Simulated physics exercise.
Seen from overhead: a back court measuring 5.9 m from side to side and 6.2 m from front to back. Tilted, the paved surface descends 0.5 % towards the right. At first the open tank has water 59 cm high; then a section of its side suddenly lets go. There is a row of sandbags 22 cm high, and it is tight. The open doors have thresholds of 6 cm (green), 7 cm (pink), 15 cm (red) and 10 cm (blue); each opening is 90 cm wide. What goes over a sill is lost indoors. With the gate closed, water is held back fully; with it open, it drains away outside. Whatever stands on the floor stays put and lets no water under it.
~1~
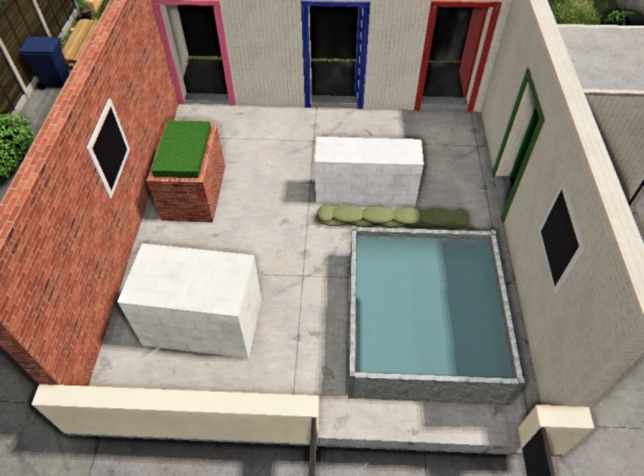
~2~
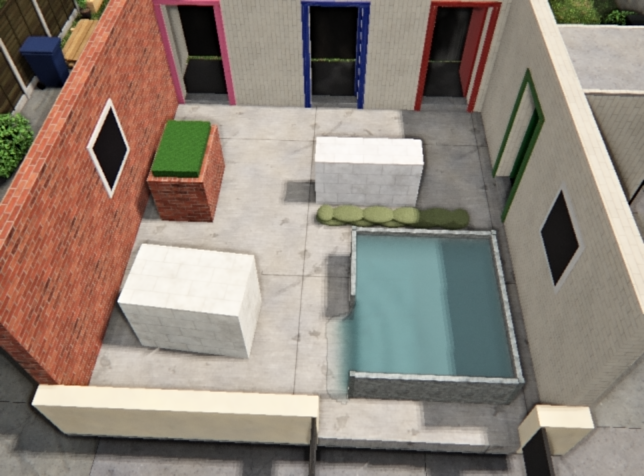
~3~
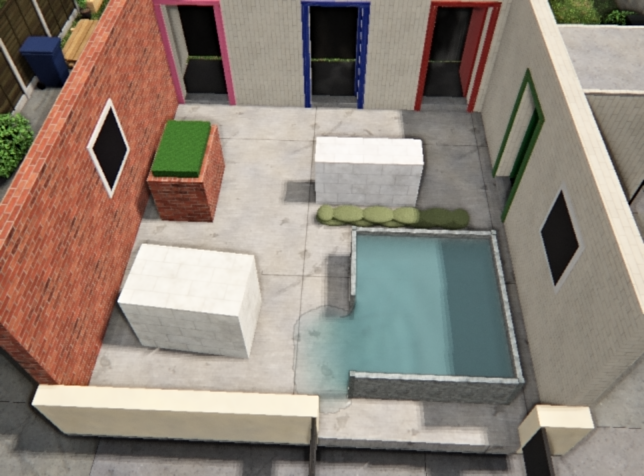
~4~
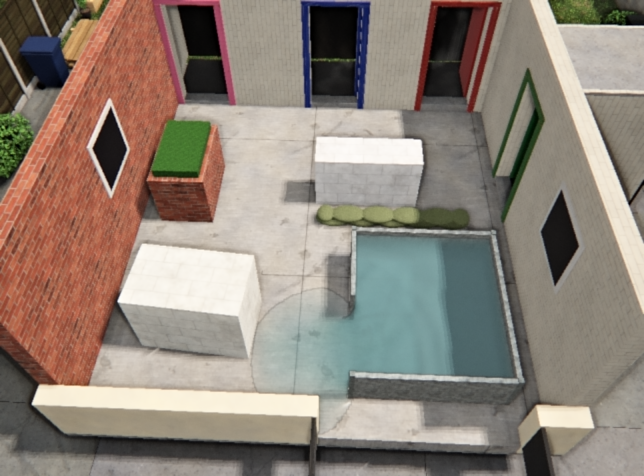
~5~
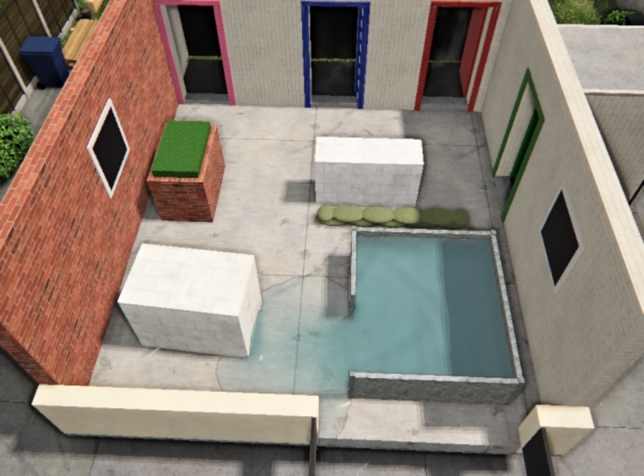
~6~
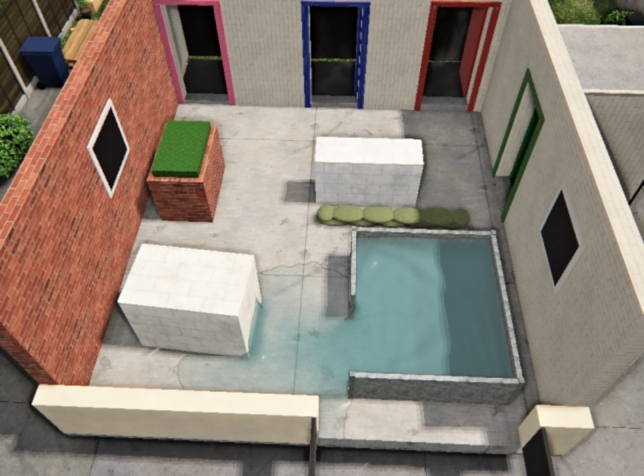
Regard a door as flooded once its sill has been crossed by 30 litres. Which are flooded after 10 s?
My prediction: Green door: The inflow ends up lower than the cap. Pink door: The inflow ends up higher than the cap. Red door: The inflow ends up lower than the cap. Blue door: The inflow ends up lower than the cap.
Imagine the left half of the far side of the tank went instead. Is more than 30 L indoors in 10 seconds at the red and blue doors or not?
Checking each door against the limit: Red does not exceed it, blue does not exceed it.
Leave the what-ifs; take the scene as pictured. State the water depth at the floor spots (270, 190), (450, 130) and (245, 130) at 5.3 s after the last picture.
2, 0 and 7 cm.
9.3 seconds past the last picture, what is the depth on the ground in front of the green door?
I'd put it at around 6.0 cm deep.
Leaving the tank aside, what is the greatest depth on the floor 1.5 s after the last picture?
40 cm or so.
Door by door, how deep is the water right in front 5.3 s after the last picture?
Measured in centimetres, the green door gives 2, the pink door 12, the red door 2 and the blue door 9.
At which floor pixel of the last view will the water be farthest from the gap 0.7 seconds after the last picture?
That lands around (83, 407) in the last picture.
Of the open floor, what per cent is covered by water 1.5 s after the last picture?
Close to 35 in a hundred.
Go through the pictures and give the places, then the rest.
The open tank at (428, 301) is whole and still, 59 cm deep, in the first frame.
Water pours out at (354, 348) and has run 0.6 m, to (341, 396); typically 8 cm deep outside, 59 cm at the open tank's back, in the second frame.
Water pours out at (354, 349) and has run 0.9 m, to (304, 321); typically 10 cm deep outside, 59 cm at the open tank's back, in the third frame.
The front is at (261, 331), 1.3 m from the gap at (354, 350); 2.0 m2 of floor is under water; 59 cm left at the back of the open tank, in the fourth frame.
Water pours out at (354, 350) and has run 1.8 m, to (224, 374); typically 7 cm deep outside, 59 cm at the open tank's back, in the fifth frame.
Water pours out at (354, 350) and has run 2.2 m, to (188, 376); typically 6 cm deep outside, 57 cm at the open tank's back, in the sixth frame.
Then, 0.7 s after the last picture water covers 20 % of the floor and is deepest (40 cm) near (83, 407); green door not reached, pink door not reached, red door not reached, blue door not reached.
Then, 1.5 s after the last picture water covers 35 % of the floor and is deepest (40 cm) near (112, 356); green door not reached, pink door not reached, red door not reached, blue door not reached.
Then, 2.8 s after the last picture water covers 55 % of the floor and is deepest (30 cm) near (165, 359); green door not reached, pink door not reached, red door not reached, blue door not reached.
Then, 5.3 s after the last picture water covers 70 % of the floor and is deepest (22 cm) near (111, 409); green door 2 cm at the sill, 0 L in, pink door 12 cm at the sill, 36 L in, red door 2 cm at the sill, 0 L in, blue door 9 cm at the sill, 0 L in.
Then, 9.3 s after the last picture water covers 90 % of the floor and is deepest (14 cm) near (499, 236); green door 6 cm at the sill, 0 L in, pink door 10 cm at the sill, 71 L in, red door 8 cm at the sill, 0 L in, blue door 8 cm at the sill, 1 L in.
